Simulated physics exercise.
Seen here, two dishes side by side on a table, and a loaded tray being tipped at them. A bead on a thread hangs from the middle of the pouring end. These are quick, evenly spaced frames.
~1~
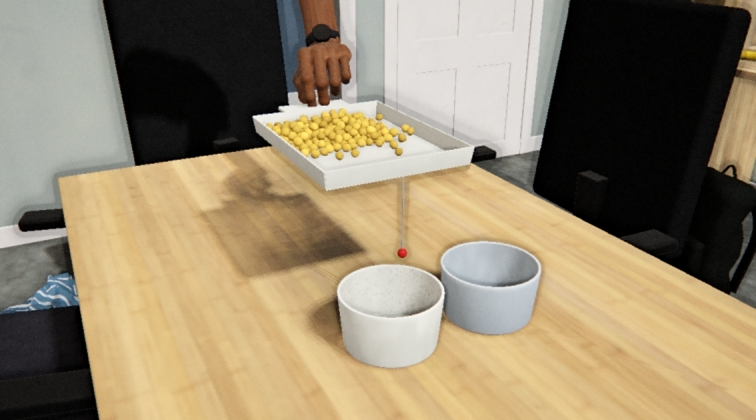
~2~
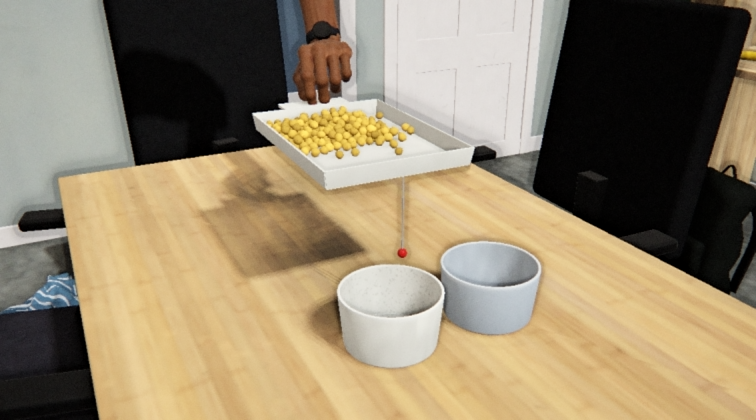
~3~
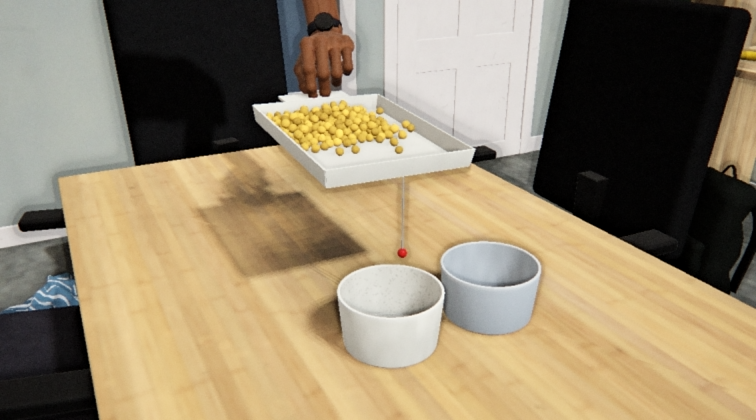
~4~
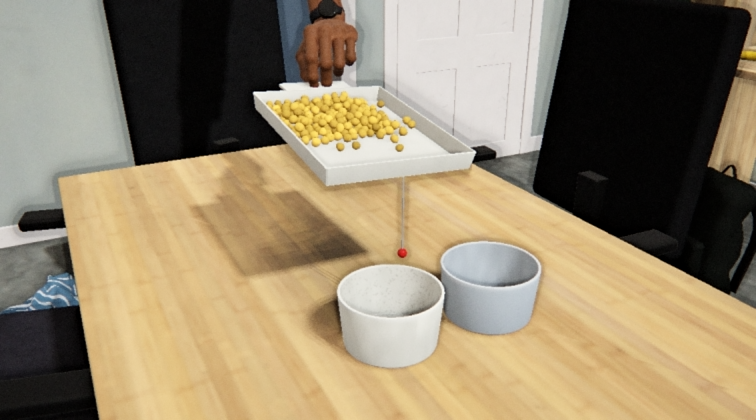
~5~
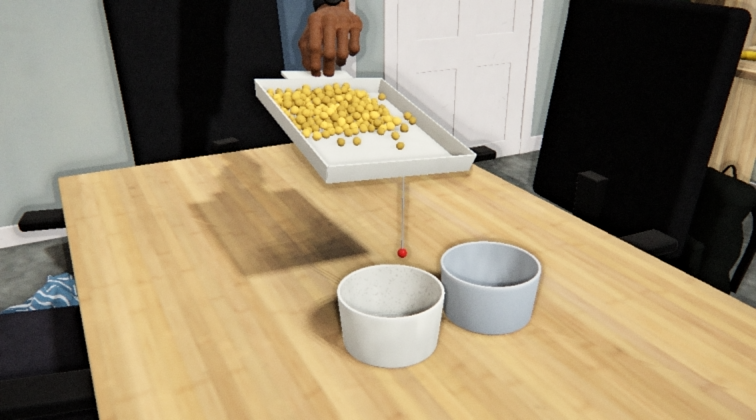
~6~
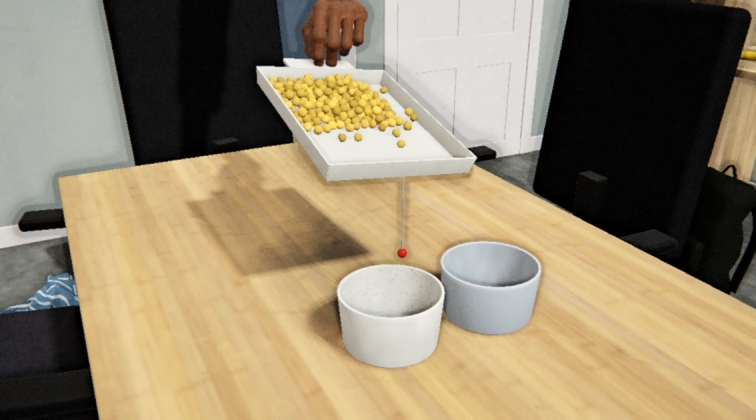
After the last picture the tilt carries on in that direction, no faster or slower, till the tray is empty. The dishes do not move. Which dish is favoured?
More goes to the right-hand dish.
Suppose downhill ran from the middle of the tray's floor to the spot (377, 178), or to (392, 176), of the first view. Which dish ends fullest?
The first try: Left. The second: Left.
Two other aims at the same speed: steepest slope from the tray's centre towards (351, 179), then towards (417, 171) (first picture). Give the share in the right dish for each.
In turn 0 and 50 in a hundred.
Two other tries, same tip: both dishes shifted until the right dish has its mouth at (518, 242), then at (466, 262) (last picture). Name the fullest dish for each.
In turn: The left dish; the dish on the right.
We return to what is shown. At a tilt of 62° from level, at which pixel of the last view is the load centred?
Close to (422, 126).
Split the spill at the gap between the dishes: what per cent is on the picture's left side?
Roughly 50 in a hundred.
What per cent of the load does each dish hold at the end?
Left dish: 10 %, right dish: 70 %.
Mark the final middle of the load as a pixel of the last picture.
Near (478, 306).
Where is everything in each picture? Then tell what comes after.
Corners of the pouring end (326, 171) and (470, 146), level; middle of the load (336, 130), puffed corn balls; left dish (417, 337); right dish (519, 306); bead on its thread (402, 253), in the first frame.
Corners of the pouring end (326, 170) and (470, 147), level; middle of the load (336, 128), in the second frame.
Corners of the pouring end (327, 169) and (471, 149), tipped barely, lowest at the right corner; middle of the load (336, 123), in the third frame.
Corners of the pouring end (328, 167) and (472, 151), tipped a little, lowest at the right corner; middle of the load (337, 116), in the fourth frame.
Corners of the pouring end (329, 165) and (472, 154), tipped a little, lowest at the right corner; middle of the load (338, 108), in the fifth frame.
Corners of the pouring end (331, 163) and (473, 157), tipped clearly, lowest at the right corner; middle of the load (340, 101); left dish (417, 337); right dish (519, 306), in the sixth frame.
Just after the last frame, tray tipped steeply; almost all on the tray; just a few in the left dish; about a tenth in the right dish; just a few in the air.
A moment on, tray tipped past a quarter turn; the larger part on the tray; just a few in the left dish; about a tenth in the right dish; just a few outside both; just a few in the air.
Further on, tray tipped past a quarter turn; about a tenth in the left dish; roughly two thirds in the right dish; roughly a quarter outside both.
When it is over, tray tipped past a quarter turn; about a tenth in the left dish; roughly two thirds in the right dish; roughly a quarter outside both.
